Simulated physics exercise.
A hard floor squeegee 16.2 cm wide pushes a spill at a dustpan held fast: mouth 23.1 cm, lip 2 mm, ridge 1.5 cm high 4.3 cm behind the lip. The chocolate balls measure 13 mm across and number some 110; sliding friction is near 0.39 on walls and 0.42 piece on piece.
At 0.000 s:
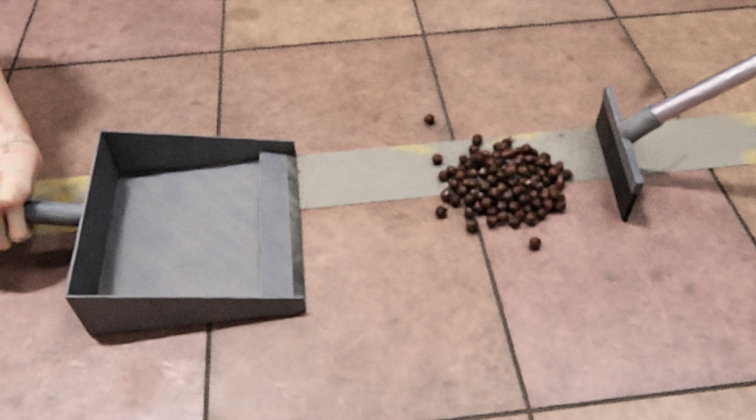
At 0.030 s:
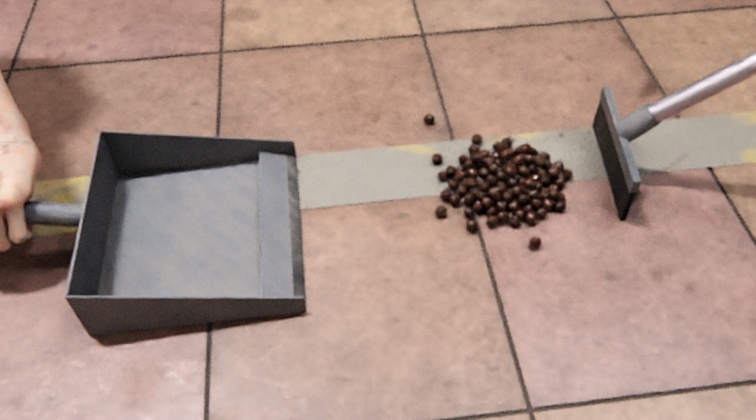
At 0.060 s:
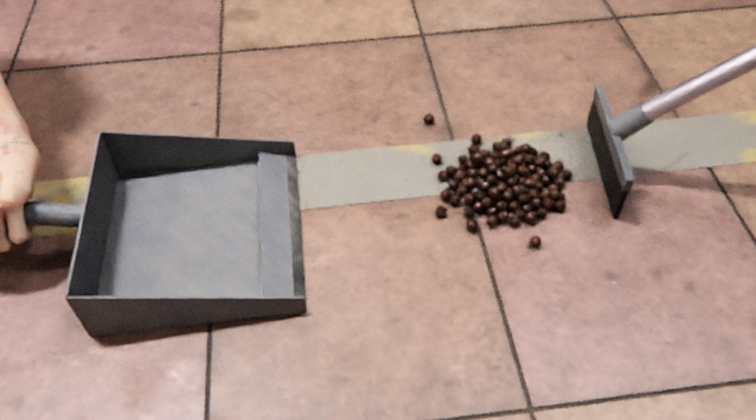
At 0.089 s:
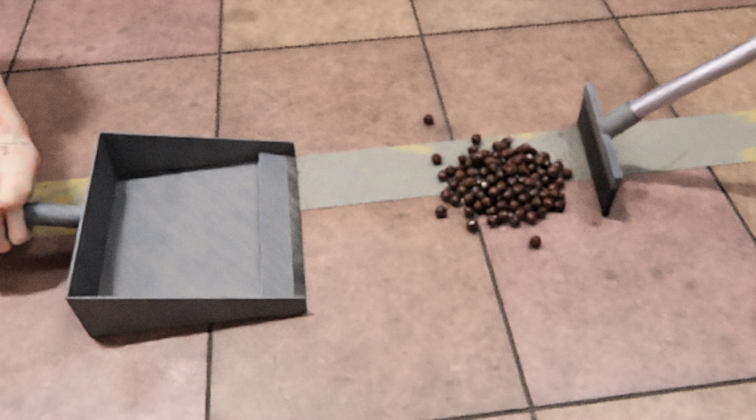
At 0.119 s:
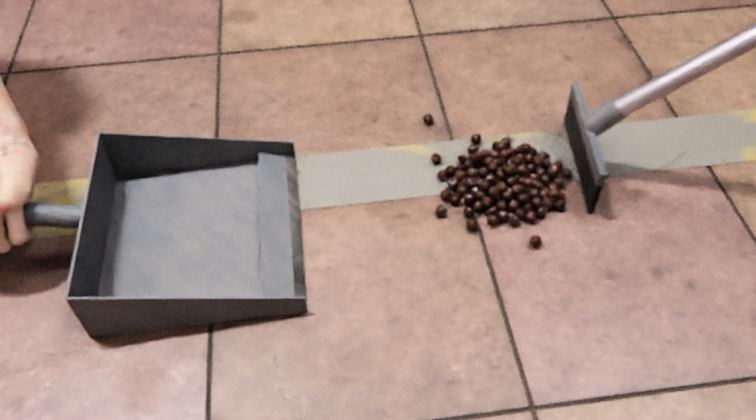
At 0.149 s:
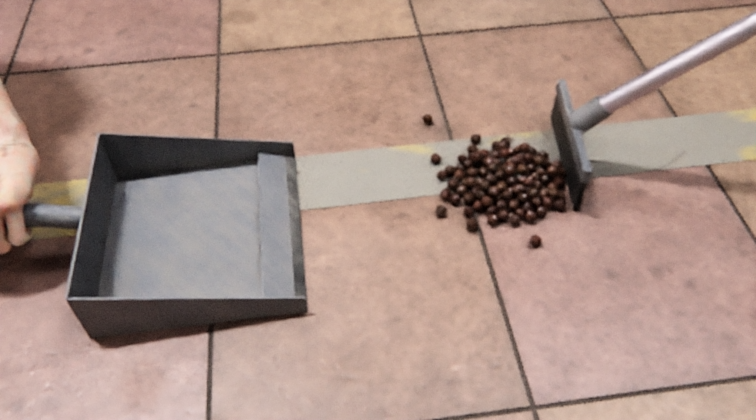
A dark, flat blade on a pale metallic pole slides slowly leftward across pinkish-brown floor tiles, seen from above at an angle by a still camera. A heap of small, round, dark brown balls sits on a grey strip crossing the tiles, while a hand at the left holds a grey dustpan still. The blade closes the gap and touches the heap's right edge, barely disturbing it.
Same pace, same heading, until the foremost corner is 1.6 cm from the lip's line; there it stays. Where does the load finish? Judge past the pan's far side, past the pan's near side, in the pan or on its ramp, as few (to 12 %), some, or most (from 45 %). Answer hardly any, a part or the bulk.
Far side: A part, near side: Hardly any, pan: Hardly any.
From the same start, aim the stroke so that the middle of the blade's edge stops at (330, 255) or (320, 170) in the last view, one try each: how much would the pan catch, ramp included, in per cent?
Some 25 and 20 per cent.
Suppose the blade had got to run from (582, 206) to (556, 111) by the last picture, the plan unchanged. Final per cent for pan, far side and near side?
Pan 20, far 25, near 5.
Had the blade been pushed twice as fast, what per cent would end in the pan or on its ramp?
In that case some 10 per cent.
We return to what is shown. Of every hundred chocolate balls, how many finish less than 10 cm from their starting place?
Roughly 35 per cent.
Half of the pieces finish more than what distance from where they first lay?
About 24 cm.
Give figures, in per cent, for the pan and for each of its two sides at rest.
Far side 35, near side 0, pan 5.
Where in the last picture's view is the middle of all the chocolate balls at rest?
At about (305, 186).
After 0.44 s, middle of the blade 18 cm from the lip; 0 % over the lip, far side 20 %, near side 0 %.
After 0.63 s, middle of the blade 8 cm from the lip; 0 % over the lip, far side 30 %, near side 0 %.
After 0.94 s, middle of the blade 3 cm from the lip; 5 % over the lip, far side 35 %, near side 0 %.
At rest (2.0 s), far side 35 %, near side 0 %, pan 5 %, in front of the lip or behind the blade 55 %.
